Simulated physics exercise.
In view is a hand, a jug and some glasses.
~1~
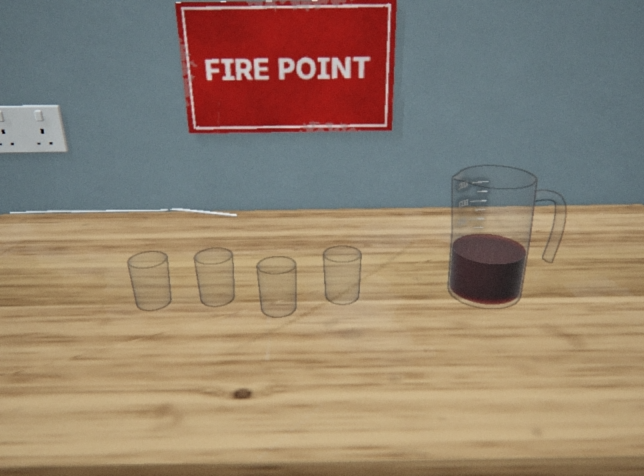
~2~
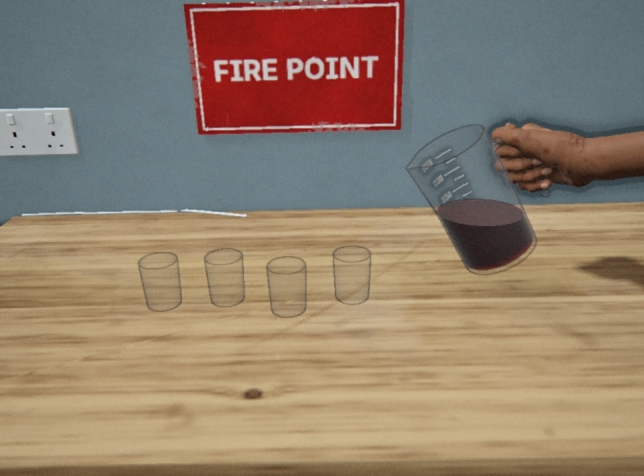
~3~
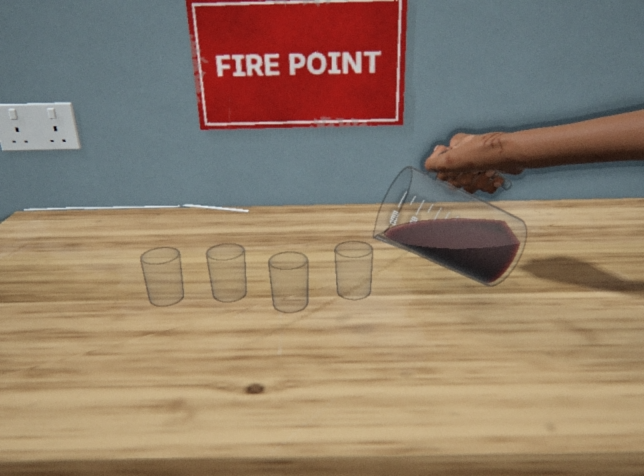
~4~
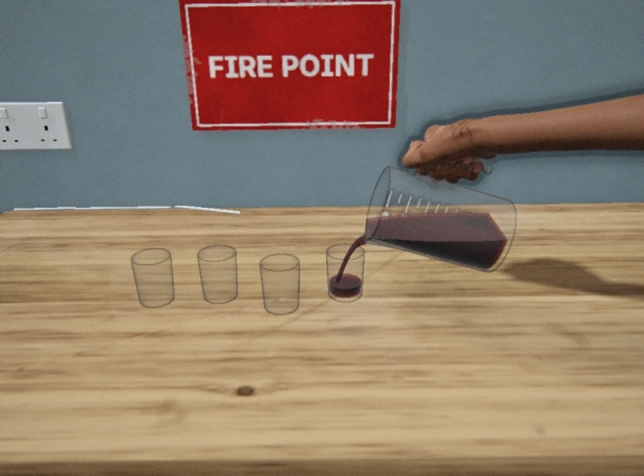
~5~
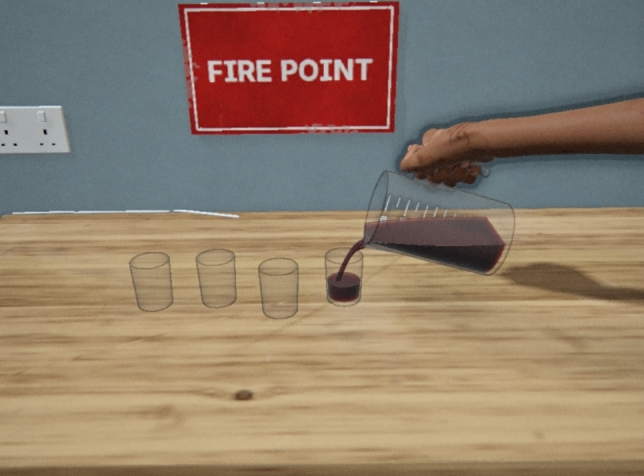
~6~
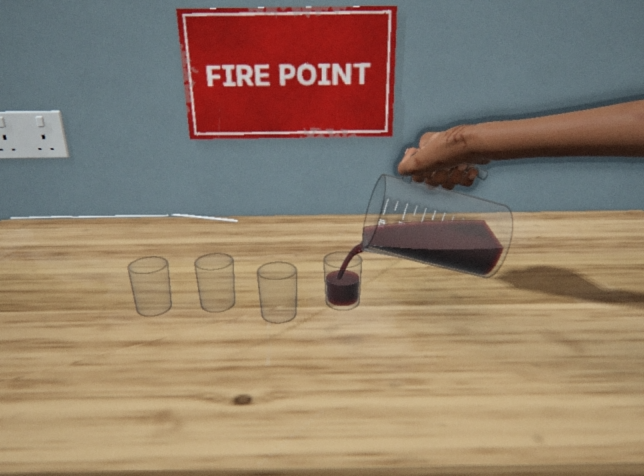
A hand lifting a clear jug of dark red juice, tilting it left and pouring into the rightmost of four glasses.
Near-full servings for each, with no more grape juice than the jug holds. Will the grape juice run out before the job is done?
No - I expect it will fill every one of them.
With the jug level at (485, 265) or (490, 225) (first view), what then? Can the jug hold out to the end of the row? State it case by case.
So, going one after another, it doesn't stretch and then it covers it.
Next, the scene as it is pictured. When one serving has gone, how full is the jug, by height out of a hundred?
I'd guess near 30 in a hundred.
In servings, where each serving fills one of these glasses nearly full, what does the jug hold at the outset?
It comes to around 5.0 servings.
A moment on, the first is about three quarters full.
Further on, the first is done and the jug has about three quarters of its load.
When it is over, all four are full and about a quarter of the grape juice is over.
